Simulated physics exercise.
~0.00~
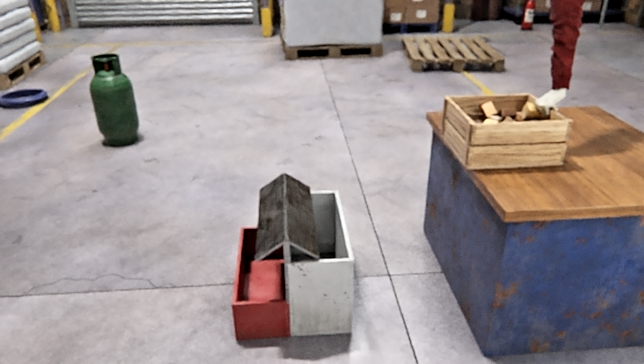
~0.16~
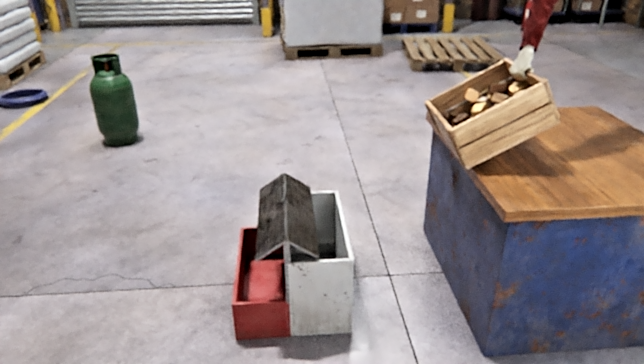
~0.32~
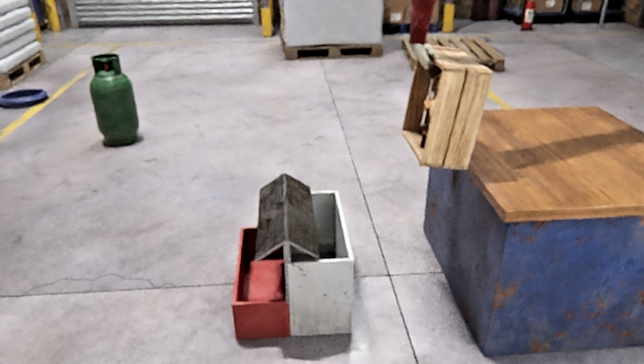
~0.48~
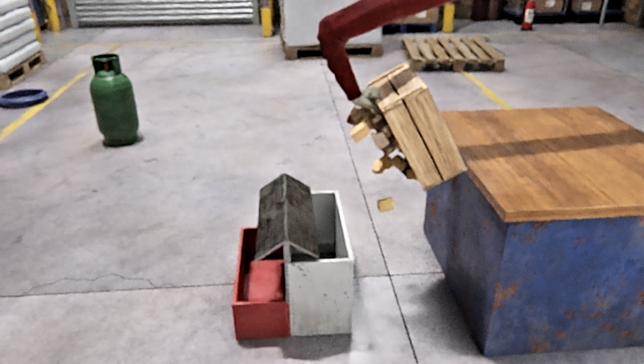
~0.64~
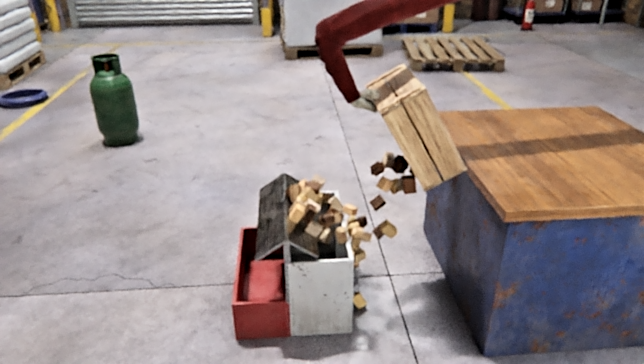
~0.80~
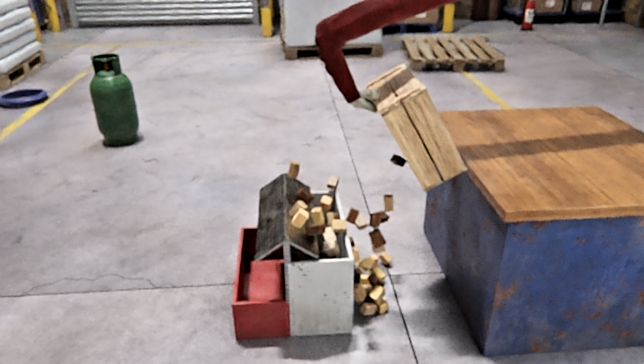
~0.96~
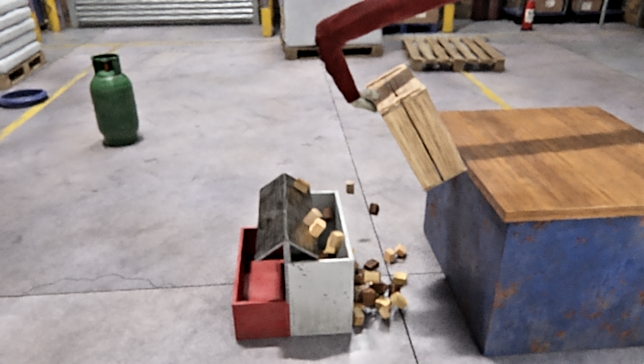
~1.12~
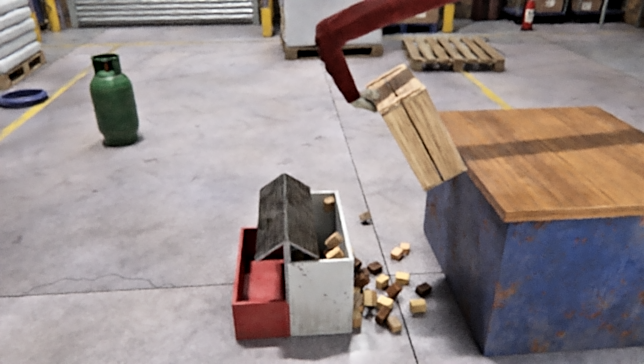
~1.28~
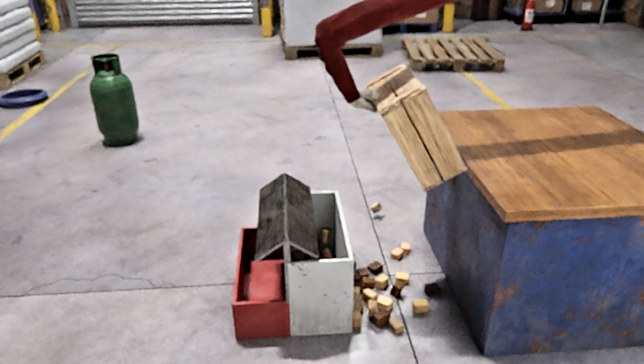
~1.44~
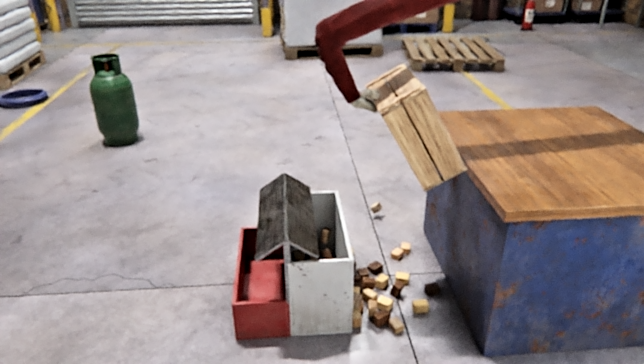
A red arm tips a wooden crate, spilling blocks into the white tub and onto the floor.
